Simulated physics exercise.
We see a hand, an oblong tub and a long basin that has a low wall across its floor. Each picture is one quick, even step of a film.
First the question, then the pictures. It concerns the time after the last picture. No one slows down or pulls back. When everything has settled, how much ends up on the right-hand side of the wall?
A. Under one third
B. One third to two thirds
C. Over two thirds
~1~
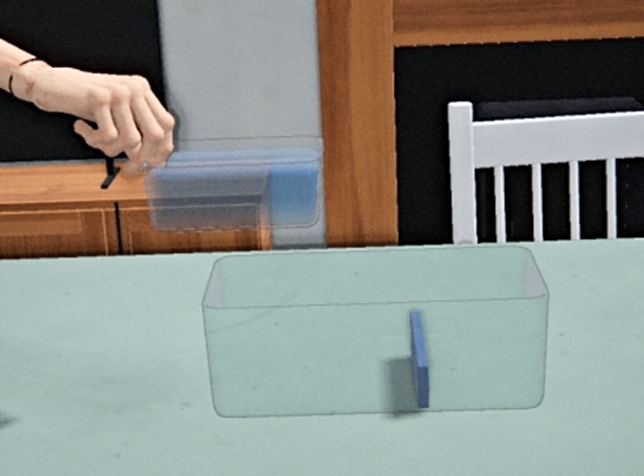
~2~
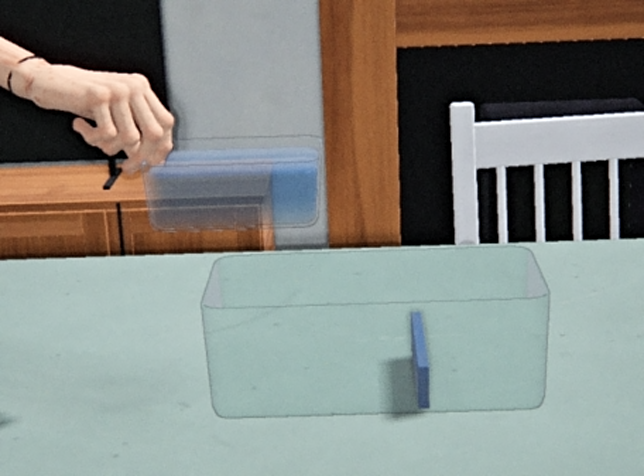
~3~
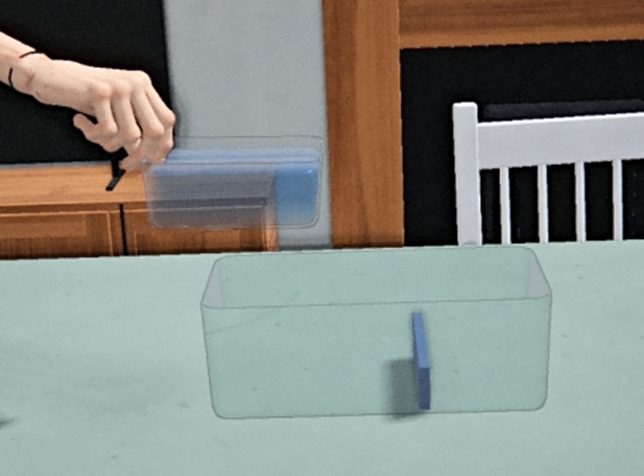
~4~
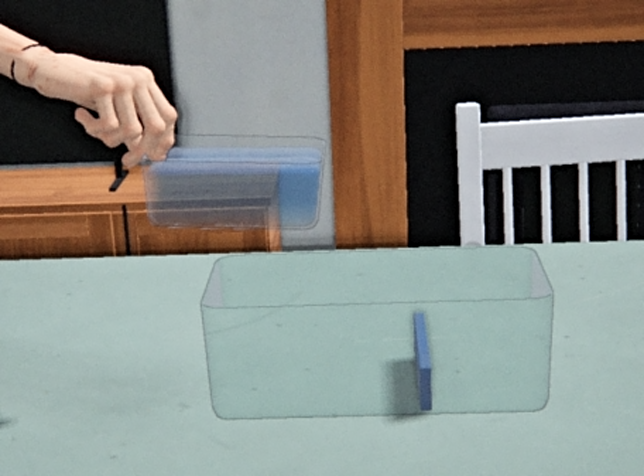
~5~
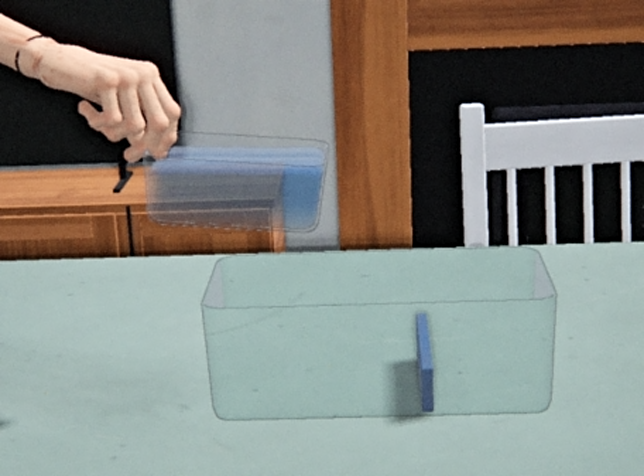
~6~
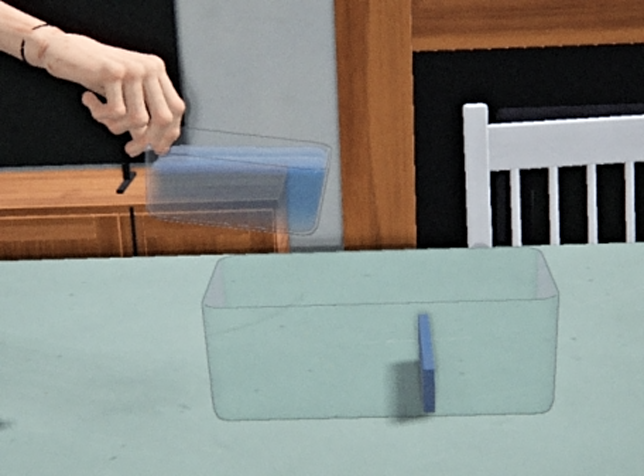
Answer: A.
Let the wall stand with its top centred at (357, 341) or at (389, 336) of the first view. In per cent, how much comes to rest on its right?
Try 1: About 75 percent; try 2: About 55 percent.
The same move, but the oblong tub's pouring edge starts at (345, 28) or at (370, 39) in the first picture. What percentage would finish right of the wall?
First try: Near 65 percent; second try: Near 65 percent.
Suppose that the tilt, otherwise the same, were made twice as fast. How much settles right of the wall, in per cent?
Close to 10 in a hundred.
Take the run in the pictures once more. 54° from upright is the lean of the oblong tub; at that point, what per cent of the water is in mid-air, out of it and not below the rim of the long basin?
Something like 30 per cent of it.
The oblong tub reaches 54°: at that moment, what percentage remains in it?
Roughly 45 %.
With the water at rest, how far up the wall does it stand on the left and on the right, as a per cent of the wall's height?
The left reaches some 50 %, the right about 20 %.
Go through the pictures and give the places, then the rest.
In the first picture, it leans 0°; its right rim is at (321, 150); the water meets the walls at (153, 164) and (319, 158); the long basin's rim runs from (210, 283) to (538, 272); the wall's top is at (419, 339).
In the second picture, it leans 0°; its right rim is at (321, 150); the water meets the walls at (153, 163) and (319, 157).
In the third picture, it leans 1°; its right rim is at (322, 151); the water meets the walls at (153, 161) and (320, 157).
In the fourth picture, it leans 3°; its right rim is at (324, 152); the water meets the walls at (153, 160) and (322, 158).
In the fifth picture, it leans 6°; its right rim is at (327, 156); the water meets the walls at (155, 159) and (325, 157).
In the sixth picture, it leans 9°; its right rim is at (329, 159); the water meets the walls at (157, 158) and (327, 156).
A moment on, the oblong tub is tipped part way and 44 per cent is still to pour, 23 is left of the wall and 4 right of it.
Next, the oblong tub is tipped on its side and 10 per cent is still to pour, 71 is left of the wall and 15 right of it.
Then the oblong tub is tipped on its side and 1 per cent is still to pour, 80 is left of the wall and 16 right of it.
Later the oblong tub is tipped on its side and 0 per cent is still to pour, 80 is left of the wall and 18 right of it.
Finally, 80 per cent lies left of the wall, 18 right of it and 2 outside.
